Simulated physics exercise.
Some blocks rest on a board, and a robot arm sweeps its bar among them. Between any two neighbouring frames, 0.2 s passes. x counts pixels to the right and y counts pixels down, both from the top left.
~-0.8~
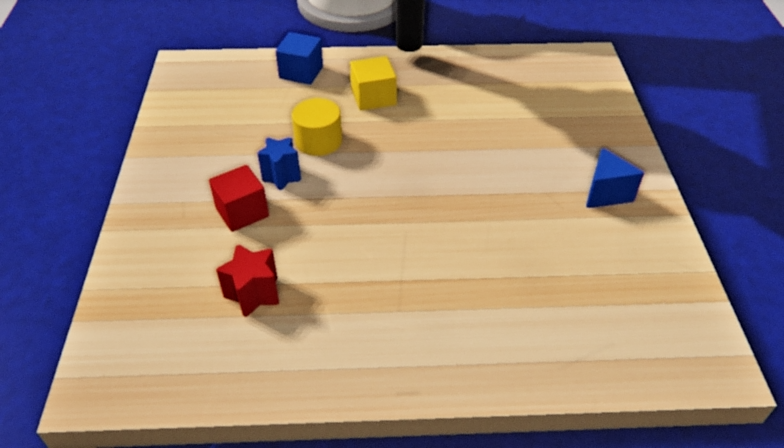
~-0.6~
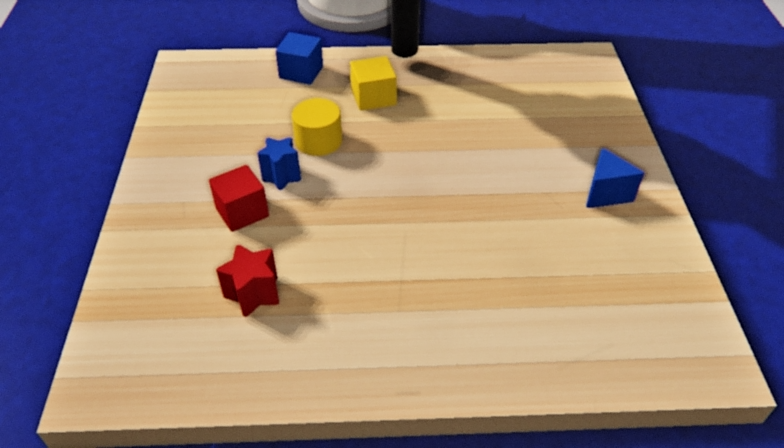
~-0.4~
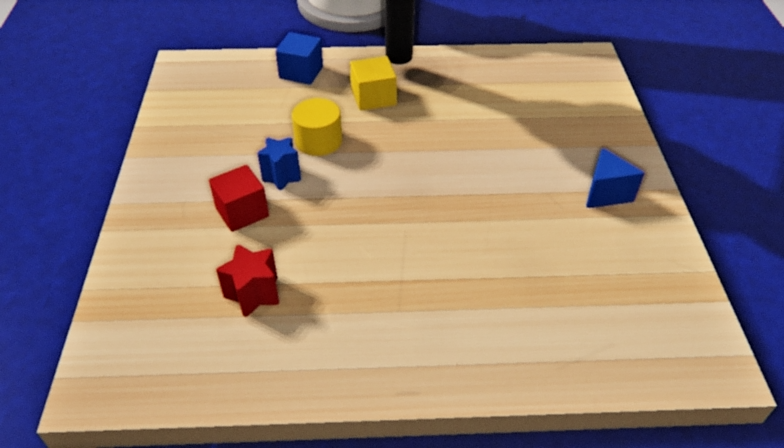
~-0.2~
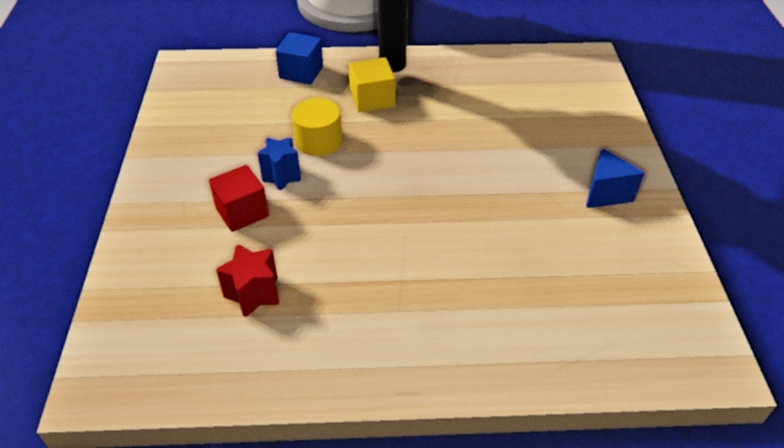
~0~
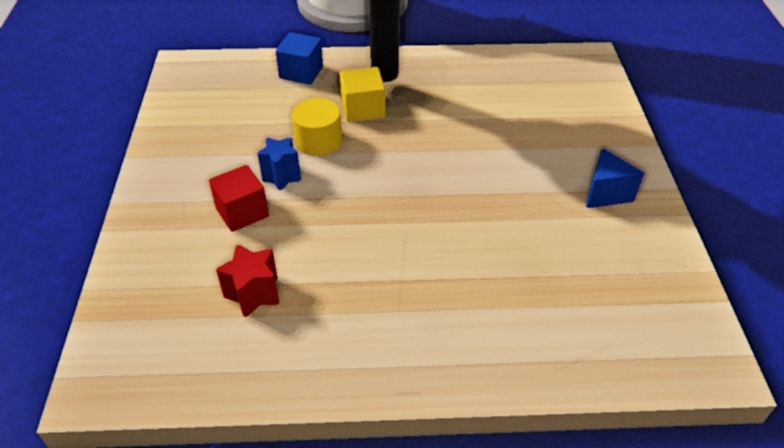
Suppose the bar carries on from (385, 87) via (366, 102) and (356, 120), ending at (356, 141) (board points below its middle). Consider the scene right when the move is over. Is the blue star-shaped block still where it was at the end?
No, that is not what happens.
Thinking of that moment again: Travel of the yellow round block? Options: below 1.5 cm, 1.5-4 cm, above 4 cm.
Its displacement is above 4 cm.
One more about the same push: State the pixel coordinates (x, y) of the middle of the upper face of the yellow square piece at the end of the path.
Answer: (335, 139).
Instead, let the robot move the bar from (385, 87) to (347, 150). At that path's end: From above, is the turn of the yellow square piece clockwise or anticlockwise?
From above, the yellow square piece will be seen to turn clockwise.
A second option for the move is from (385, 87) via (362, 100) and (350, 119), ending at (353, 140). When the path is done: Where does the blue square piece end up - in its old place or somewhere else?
That block is not shifted.
What follows on the original path. Halfway along, bar (359, 99); blue star-shaped block (274, 150); yellow round block (302, 124); yellow square piece (342, 108), turned 20° anticlockwise.
At the end, bar (355, 128); red square piece (227, 187), turned 25° anticlockwise; blue star-shaped block (249, 159), turned 20° anticlockwise; yellow round block (284, 142); yellow square piece (335, 139), turned 15° anticlockwise.
